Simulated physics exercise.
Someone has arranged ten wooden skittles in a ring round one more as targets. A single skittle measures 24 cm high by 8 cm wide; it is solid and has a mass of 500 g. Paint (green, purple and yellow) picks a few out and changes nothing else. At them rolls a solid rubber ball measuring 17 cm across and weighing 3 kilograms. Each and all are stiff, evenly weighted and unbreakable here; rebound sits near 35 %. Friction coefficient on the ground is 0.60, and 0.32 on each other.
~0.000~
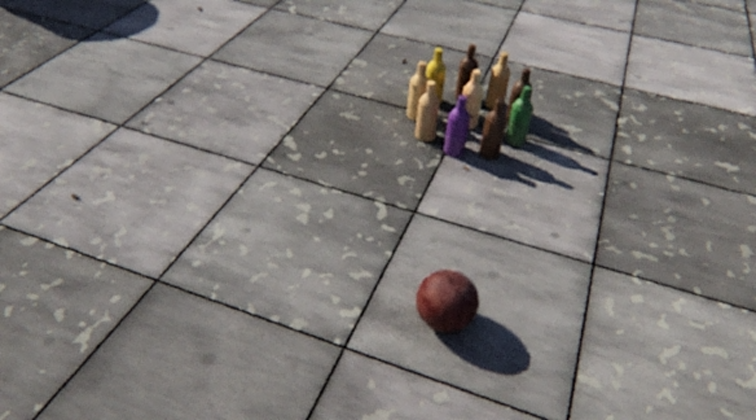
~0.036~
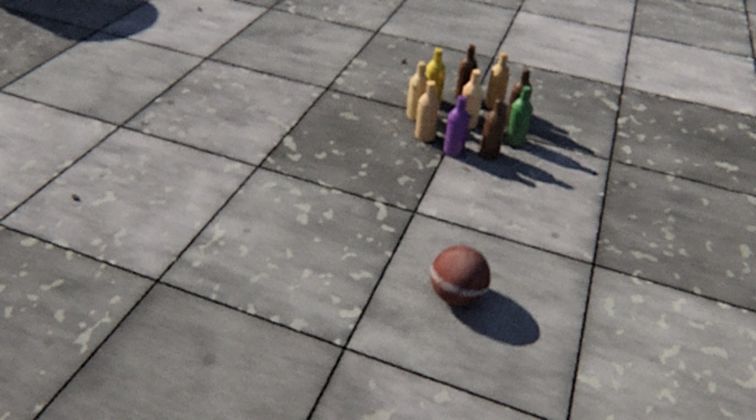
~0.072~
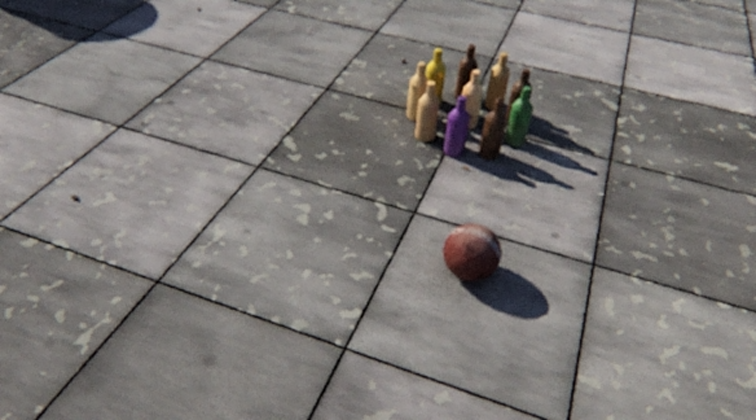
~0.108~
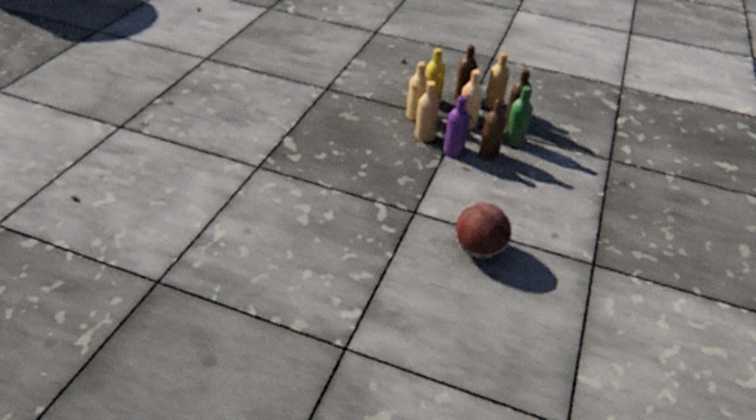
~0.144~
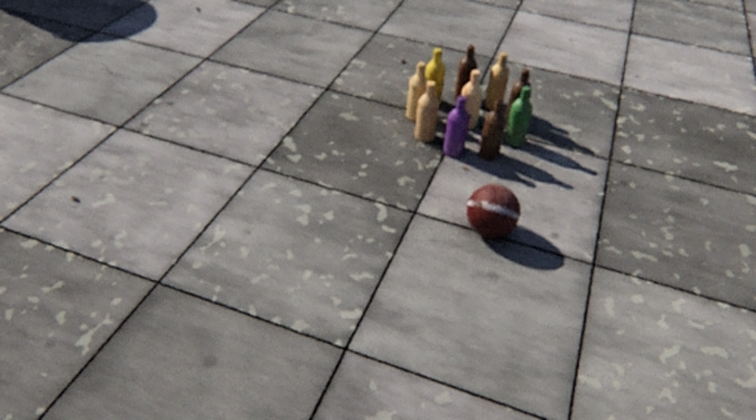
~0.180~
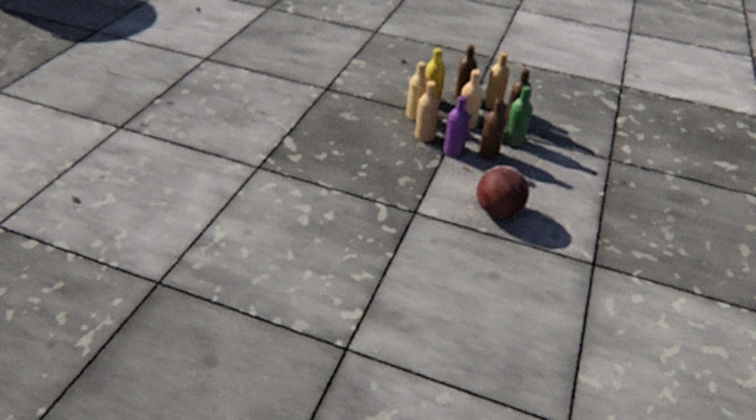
A dark red ball rolling across grey stone tiles, drawing steadily nearer to a cluster of standing bottle-shaped skittles casting long shadows.
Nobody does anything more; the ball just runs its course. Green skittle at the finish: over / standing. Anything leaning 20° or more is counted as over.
Over.
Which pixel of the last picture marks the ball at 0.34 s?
Around (538, 127).
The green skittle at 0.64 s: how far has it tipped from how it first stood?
Near 50 degrees from where it started.
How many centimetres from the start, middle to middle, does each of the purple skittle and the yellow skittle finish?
Purple: About 0 cm, yellow: About 0 cm.
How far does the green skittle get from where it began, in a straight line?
I'd put it at near 30 cm.
After 0.34 s, ball still moving; none of the 10 skittles over, 2 disturbed; green skittle shifted 9 cm.
After 0.44 s, ball still moving; 1 of the 10 skittles over; green skittle leaning 10°.
After 0.64 s, ball still moving; 2 of the 10 skittles over; green skittle leaning 55°.
After 1.10 s, ball still moving; 3 of the 10 skittles over; green skittle lying flat.
By the end (1.4 s), ball rolling away; 3 of the 10 skittles over; green skittle lying flat; yellow skittle unmoved; purple skittle unmoved. As the last picture would show them, middles, green skittle near (466, 101), yellow skittle near (433, 77).
